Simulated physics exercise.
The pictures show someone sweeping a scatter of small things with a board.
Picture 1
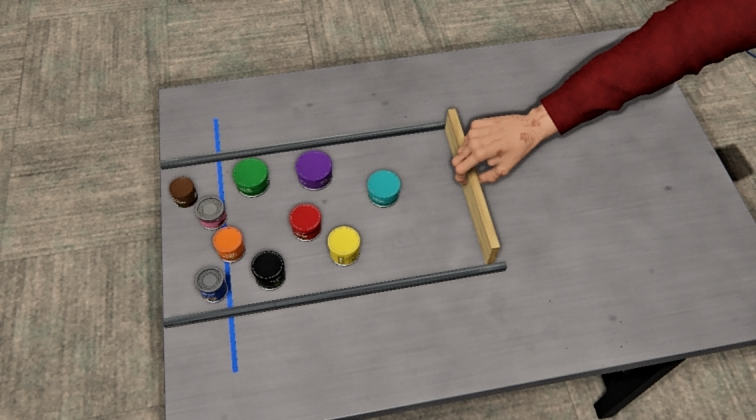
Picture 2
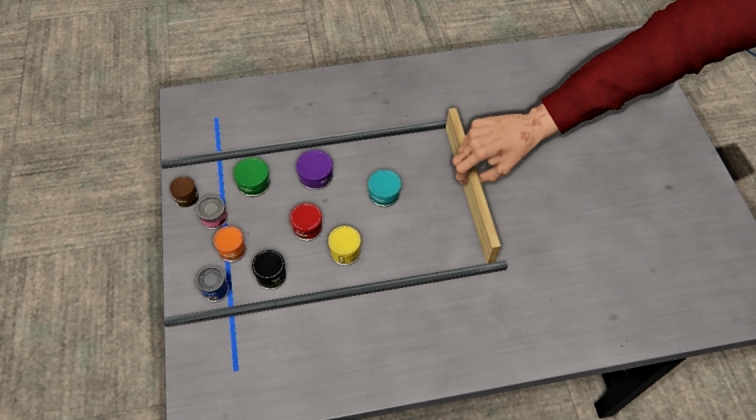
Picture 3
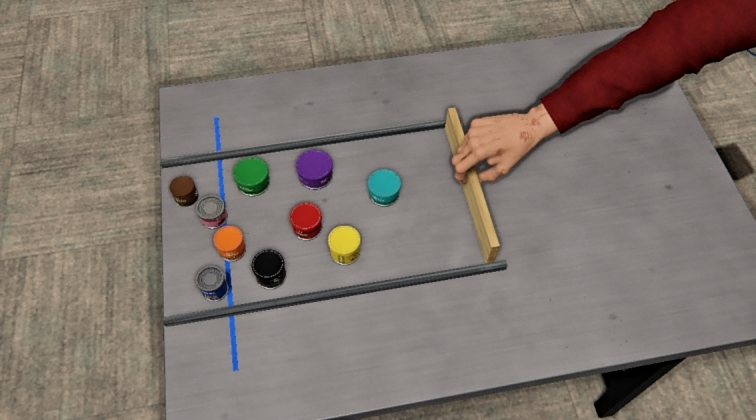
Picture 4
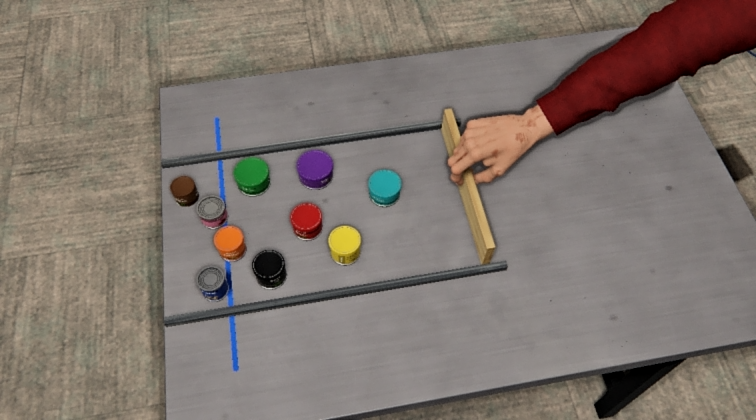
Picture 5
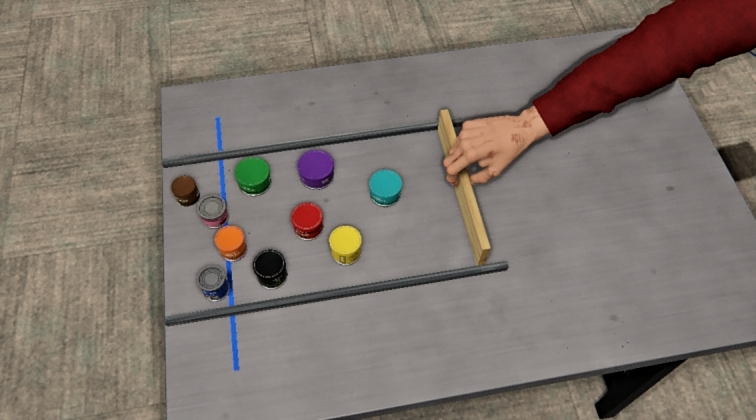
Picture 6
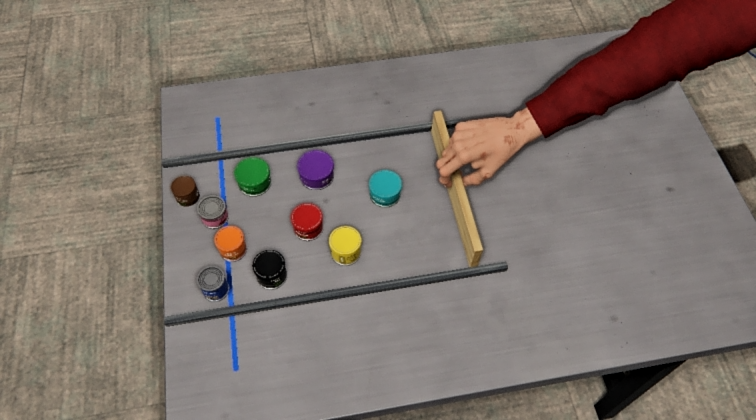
A wooden board held by a hand in a red sleeve slides slightly left between two dark rails on a gray table, while the scattered colorful pots, some near a blue line, stay in place without the board touching them.
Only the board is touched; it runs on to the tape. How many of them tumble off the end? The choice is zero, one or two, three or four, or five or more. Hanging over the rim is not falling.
As it turns out, the number that fall off is one or two.
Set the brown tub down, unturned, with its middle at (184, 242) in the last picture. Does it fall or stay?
The brown tub is kept.
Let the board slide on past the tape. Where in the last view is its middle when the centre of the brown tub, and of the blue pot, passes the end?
Near (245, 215) and (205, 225).
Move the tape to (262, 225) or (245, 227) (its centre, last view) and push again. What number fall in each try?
In that order 0 and 0.
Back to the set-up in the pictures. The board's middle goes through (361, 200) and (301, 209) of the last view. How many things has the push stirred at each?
At the one place 1, at the other 6.
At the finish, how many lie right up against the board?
That makes 5.
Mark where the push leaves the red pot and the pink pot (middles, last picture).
About (209, 236), and the other about (176, 215).
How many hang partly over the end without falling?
1 of them.
Soon after, none off yet; brown tub at rest near (186, 191); blue pot at rest near (213, 284); pink pot at rest near (213, 212).
By the end, the number that fall off is one or two; fallen, brown tub.
